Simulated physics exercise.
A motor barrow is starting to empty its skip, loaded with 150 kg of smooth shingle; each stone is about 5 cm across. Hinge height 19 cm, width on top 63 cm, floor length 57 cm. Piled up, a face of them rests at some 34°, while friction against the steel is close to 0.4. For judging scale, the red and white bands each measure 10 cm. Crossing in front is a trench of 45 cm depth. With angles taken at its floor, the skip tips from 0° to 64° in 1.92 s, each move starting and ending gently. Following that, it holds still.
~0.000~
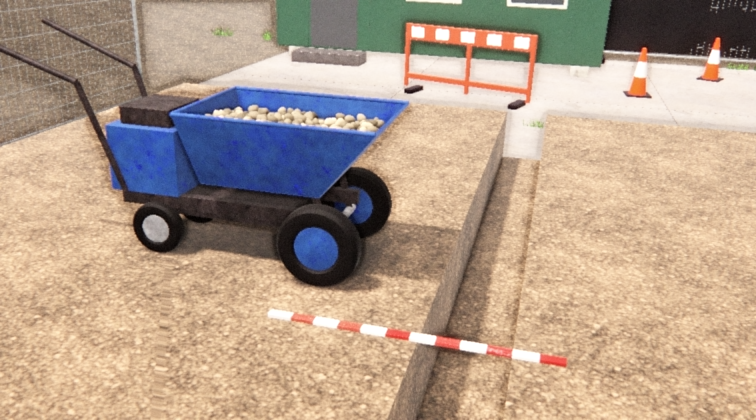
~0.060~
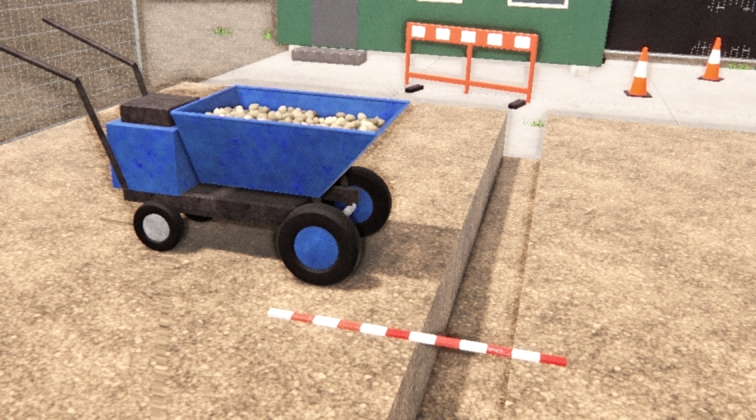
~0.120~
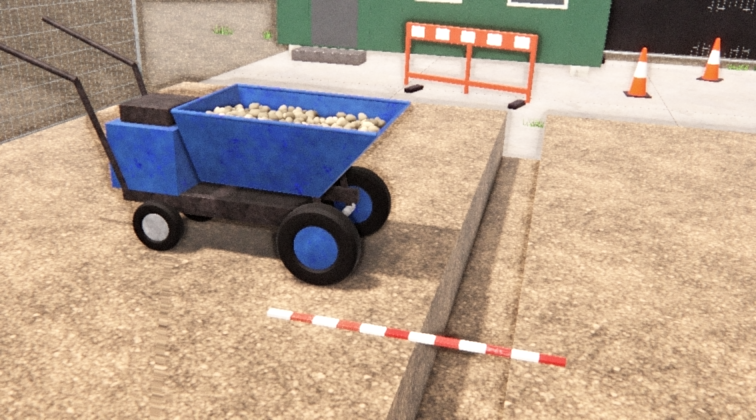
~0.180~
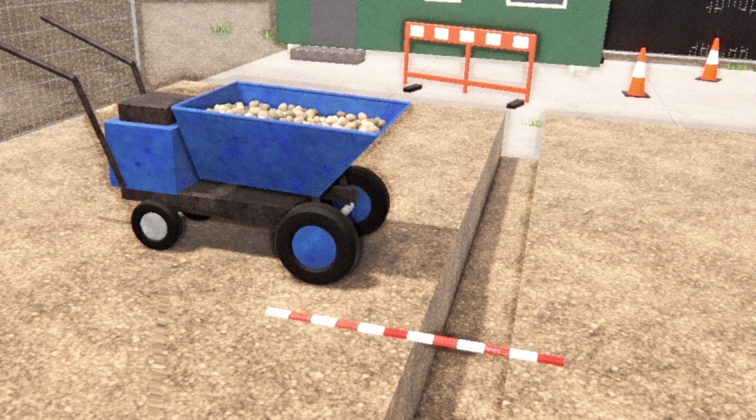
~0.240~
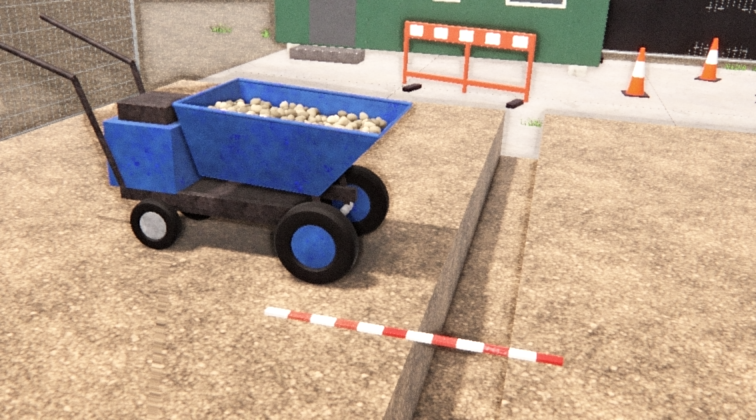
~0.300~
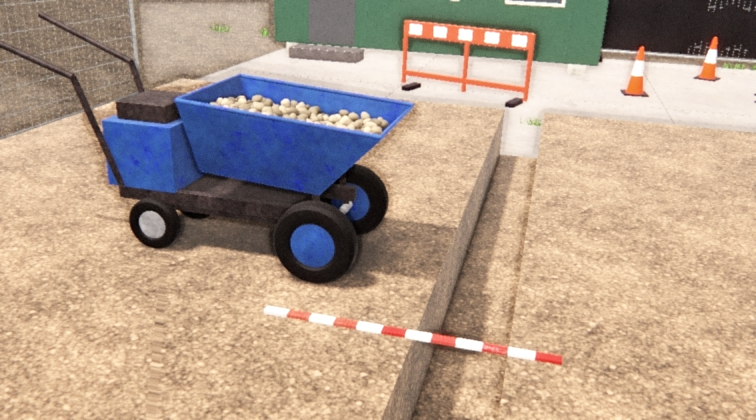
A blue motor barrow with black handles and a skip of pale rounded stones stands at left on tan gravelly ground, seen from slightly above. A narrow trench runs beside it, crossed by a red-and-white pole, with an orange-and-white barrier, two traffic cones and a green wall behind. The skip tilts very slightly forward, its rear edge rising, while the view stays almost still.
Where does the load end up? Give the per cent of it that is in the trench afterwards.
Some 90 per cent of it.
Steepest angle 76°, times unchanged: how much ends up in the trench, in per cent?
Around 95 per cent would finish in the trench.
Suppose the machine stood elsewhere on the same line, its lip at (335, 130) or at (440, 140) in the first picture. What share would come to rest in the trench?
Around 100% for the first place and 30% for the second.
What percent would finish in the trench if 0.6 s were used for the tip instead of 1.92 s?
Roughly 65 per cent.
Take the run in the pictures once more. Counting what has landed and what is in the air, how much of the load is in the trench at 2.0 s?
At that moment: Approx. 40 %.
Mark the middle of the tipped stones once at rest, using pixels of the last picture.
The tipped stones centre close to (481, 341).
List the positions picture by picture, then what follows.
The skip is at 0°, its lip at (375, 135); the top of the load is at (289, 117), in the first picture.
The skip is at 0°, its lip at (376, 134); the top of the load is at (289, 116); the stones move at 0.0 m/s on average, in the second picture.
The skip is at 1°, its lip at (377, 135); the top of the load is at (281, 114); the stones move at 0.1 m/s on average, in the third picture.
Lip at (377, 136), floor tilted 2°, highest stones at (281, 112); the stones move at 0.1 m/s on average, in the fourth picture.
Lip at (379, 137), floor tilted 3°, highest stones at (261, 108); the stones move at 0.2 m/s on average, in the fifth picture.
Lip at (381, 138), floor tilted 4°, highest stones at (255, 105); the stones move at 0.2 m/s on average, in the sixth picture.
After 1.4 s the floor is at 54°; 99 % in the skip; the foremost stones are at (470, 221).
After 2.0 s the floor is at 64°; 53 % in the skip, 41 % in the trench, 6 % past the trench; the foremost stones are at (576, 286).
After 2.4 s the floor is at 64°; 28 % in the skip, 61 % in the trench, 10 % past the trench; the foremost stones are at (632, 297).
After 4.3 s the floor is at 64°; 0 % in the skip, 90 % in the trench, 10 % past the trench; the foremost stones are at (651, 302).
